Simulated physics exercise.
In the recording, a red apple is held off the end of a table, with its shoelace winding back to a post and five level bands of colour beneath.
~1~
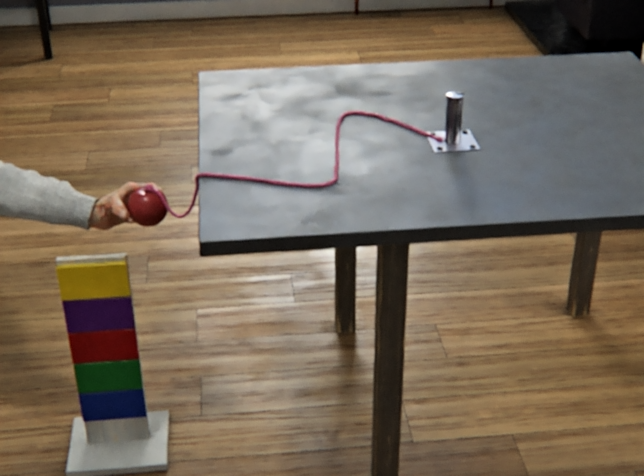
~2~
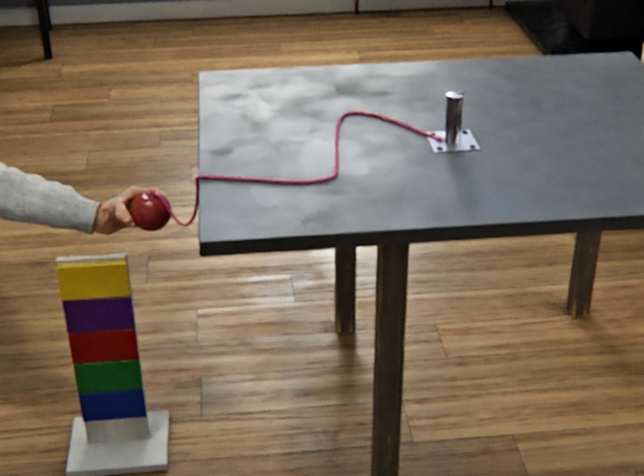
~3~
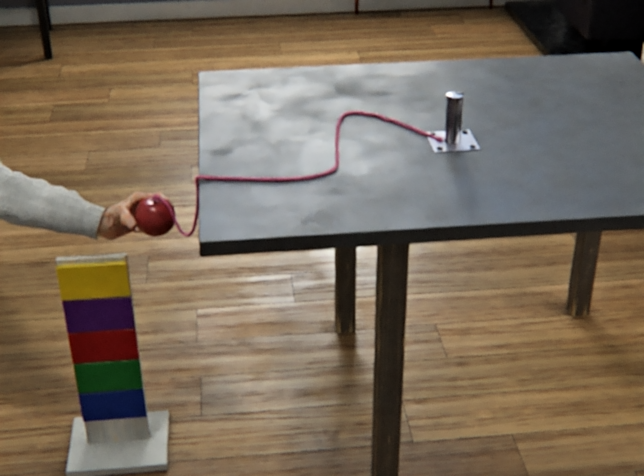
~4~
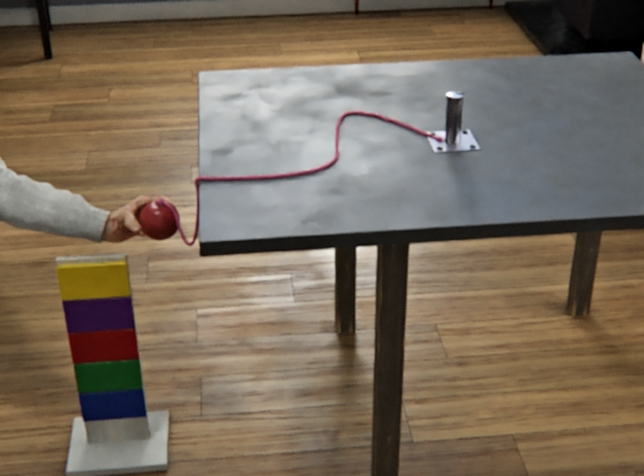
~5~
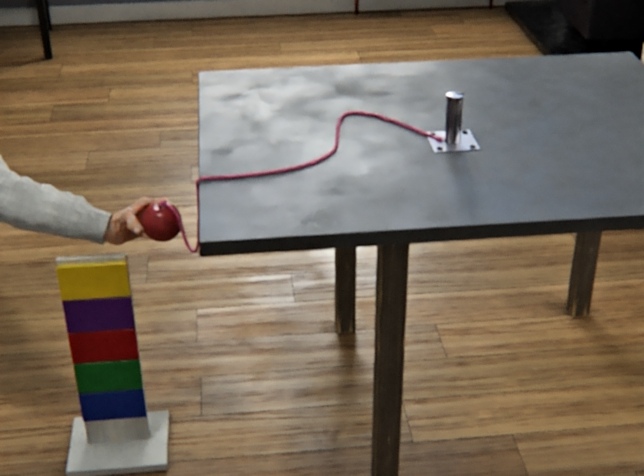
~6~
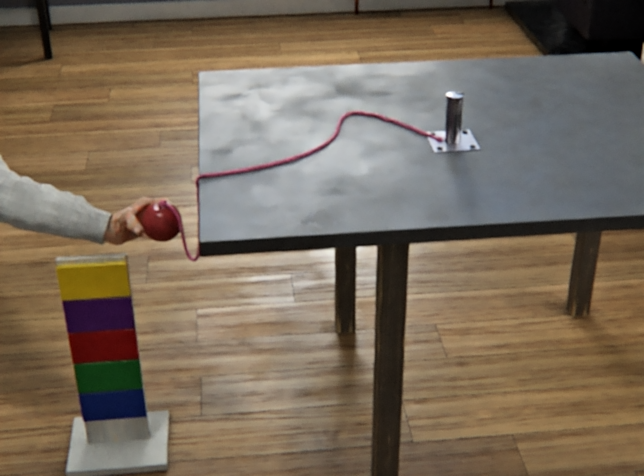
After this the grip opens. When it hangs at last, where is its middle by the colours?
By the colours, at blue.
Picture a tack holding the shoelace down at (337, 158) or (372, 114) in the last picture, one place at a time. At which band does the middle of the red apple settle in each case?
In order: Purple; green.
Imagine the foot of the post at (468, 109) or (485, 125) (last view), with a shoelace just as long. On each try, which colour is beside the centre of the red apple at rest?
The first case gives green, the second gives green.
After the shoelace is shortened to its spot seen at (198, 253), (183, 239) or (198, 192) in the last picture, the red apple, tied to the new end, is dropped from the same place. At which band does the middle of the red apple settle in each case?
Try by try, the answer is red; green; yellow.
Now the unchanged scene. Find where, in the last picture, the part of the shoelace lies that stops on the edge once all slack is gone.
Look near (291, 159).
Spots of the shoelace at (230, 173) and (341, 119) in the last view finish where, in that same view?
First near (204, 224), second near (304, 152).
Early on, apple near (204, 361); level with green.
Midway, apple near (229, 395); level with blue.
Finally, apple near (219, 396); level with blue. The shoelace holds its middle at blue.
